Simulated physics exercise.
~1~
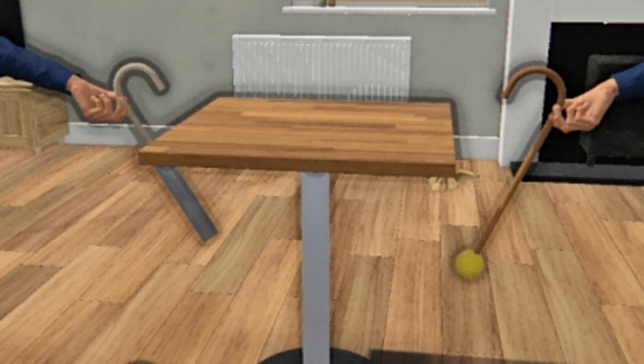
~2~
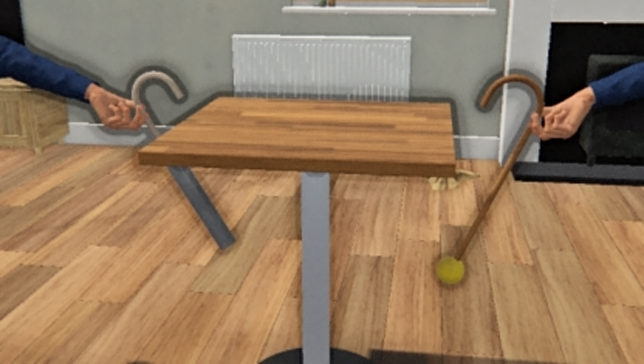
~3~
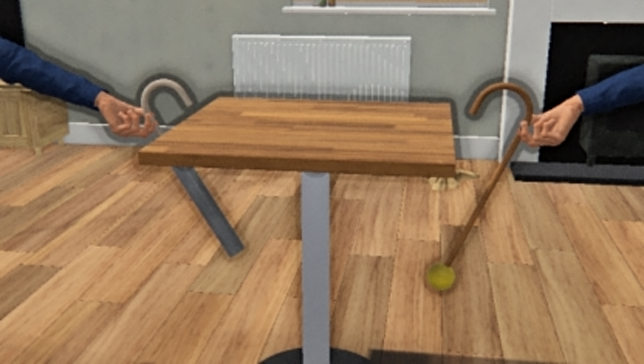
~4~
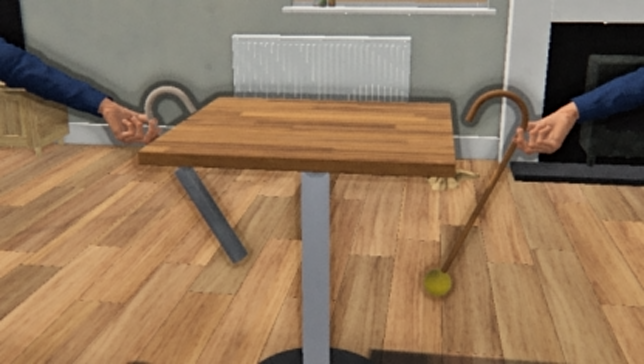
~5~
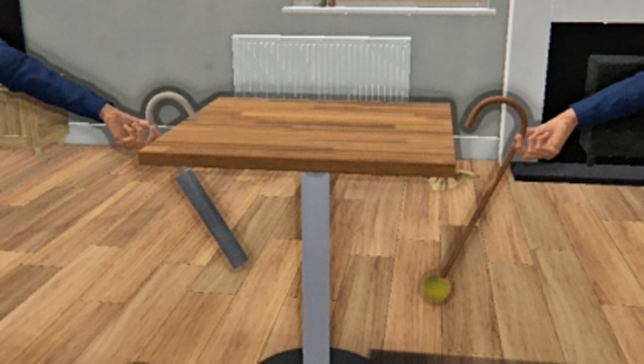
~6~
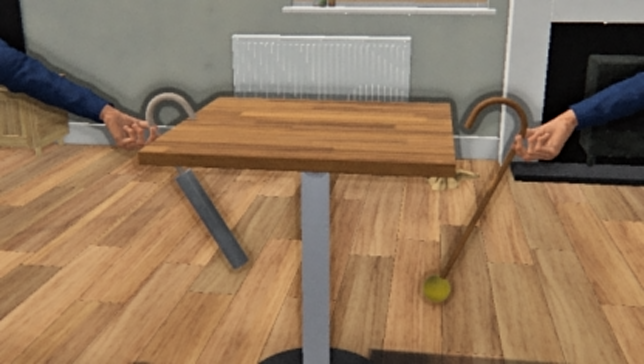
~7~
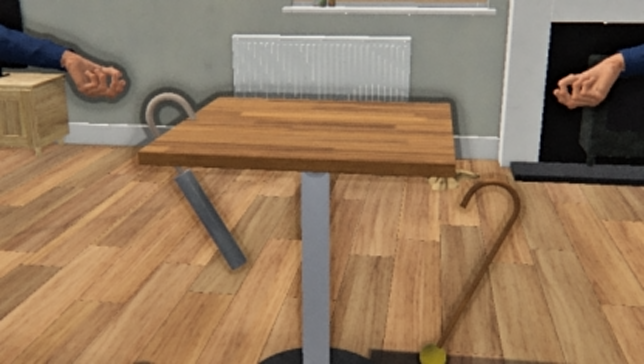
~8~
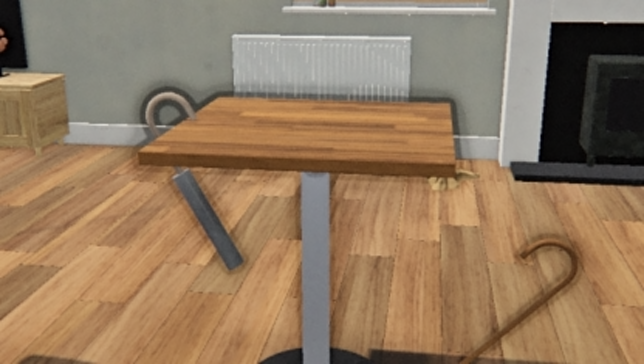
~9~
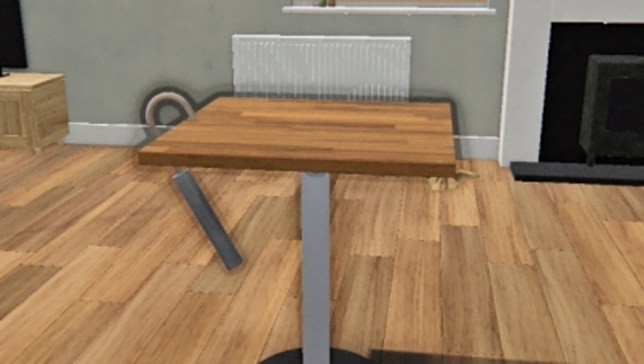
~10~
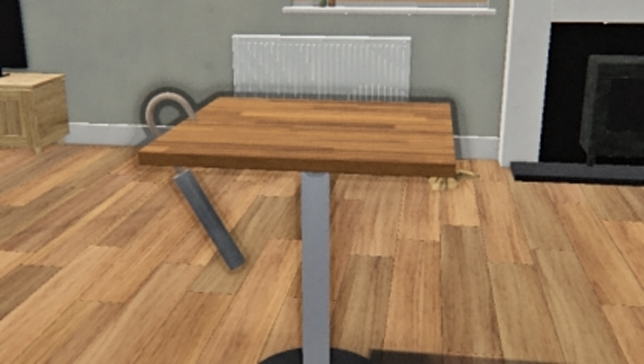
In a room with a wooden floor, two hands brought a grey umbrella and a yellow-tipped ladle to opposite edges of a table and let go; the ladle on the right dropped out of view, while the umbrella stayed hooked on the left.
